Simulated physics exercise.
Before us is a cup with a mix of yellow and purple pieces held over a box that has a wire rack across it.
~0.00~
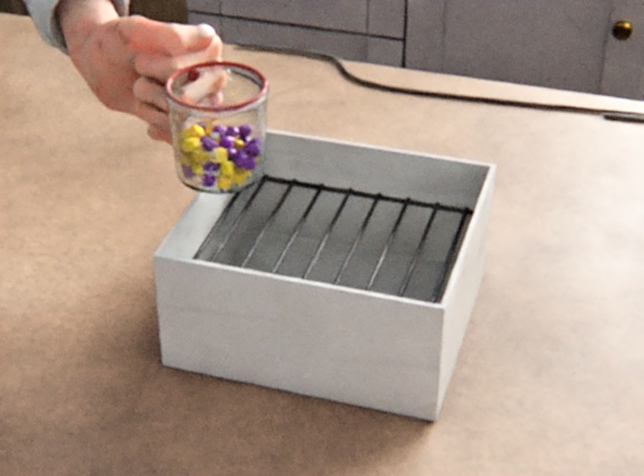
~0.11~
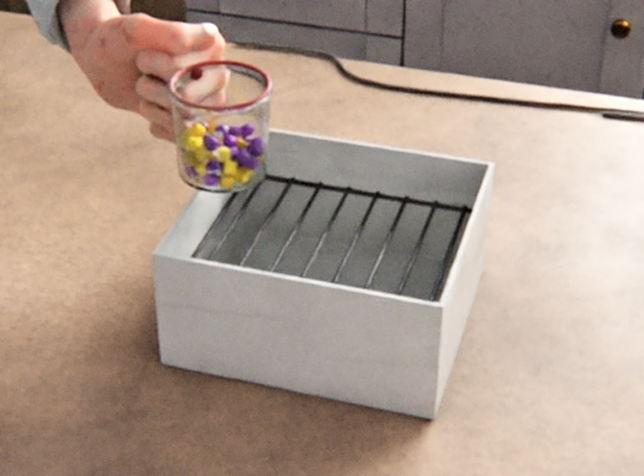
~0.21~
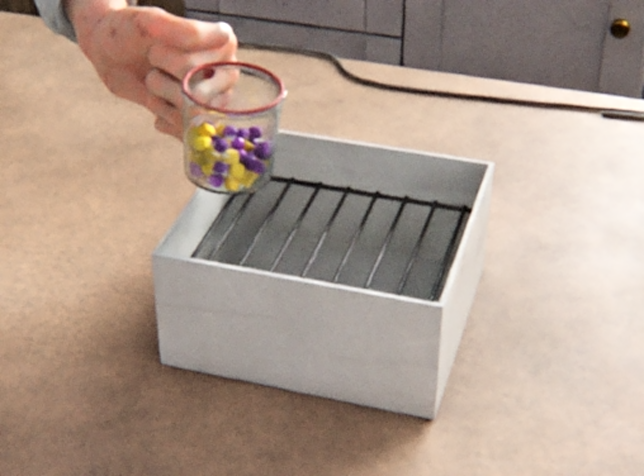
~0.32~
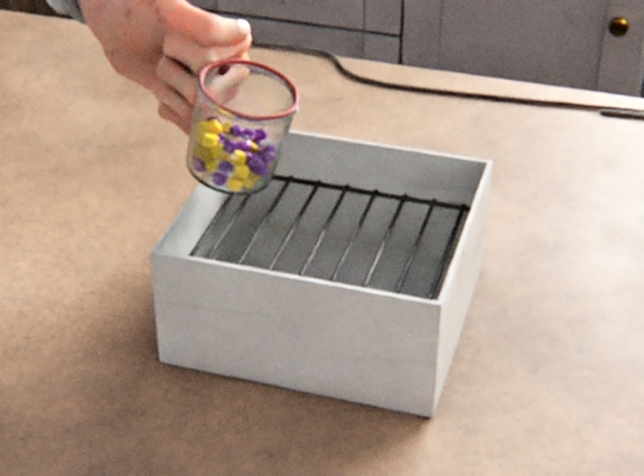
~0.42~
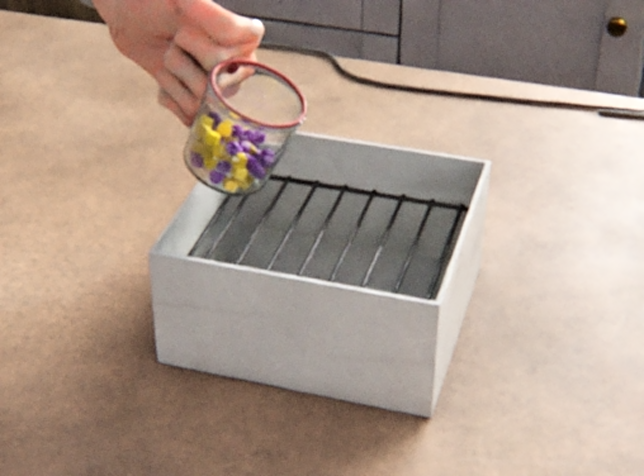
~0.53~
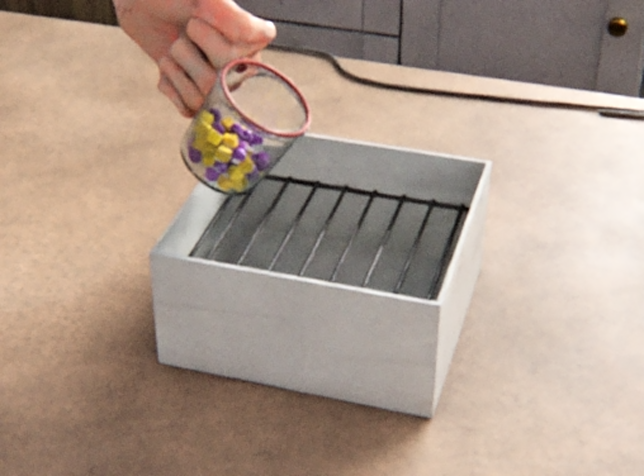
A hand moves a cup of yellow and purple pieces slightly right, then tilts it further rightward above a racked box.
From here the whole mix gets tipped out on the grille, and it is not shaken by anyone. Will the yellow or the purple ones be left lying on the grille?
The yellow pieces make it through; the purple pieces make it through.
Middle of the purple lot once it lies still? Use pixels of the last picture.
Settled position: Approx. (356, 313).
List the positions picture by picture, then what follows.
The first frame shows cup at (219, 129), upright; rack at (411, 268), 10 wires across; yellow dice-shaped beads at (217, 143), narrower than the gaps; purple wooden balls at (225, 153), narrower than the gaps.
The second frame shows cup at (222, 128), upright; purple ones at (227, 152).
The third frame shows cup at (231, 129), tipped 6°; yellow ones at (227, 143).
The fourth frame shows cup at (239, 129), tipped 14°; purple ones at (238, 152).
The fifth frame shows cup at (242, 130), tipped 23°; yellow ones at (233, 140).
The sixth frame shows cup at (242, 130), tipped 32°; rack at (407, 265); yellow ones at (226, 150); purple ones at (233, 150).
Around 0.89 s, yellow ones, all in the cup; purple ones, all in the cup.
Around 1.26 s, yellow ones, all in the cup; purple ones, nearly all in the cup, a stray few on or over the wires.
Around 1.71 s, yellow ones, a small part on or over the wires, most under the rack; purple ones, a small part on or over the wires, most under the rack.
Finally (2.9 s), yellow ones, all under the rack; purple ones, all under the rack.
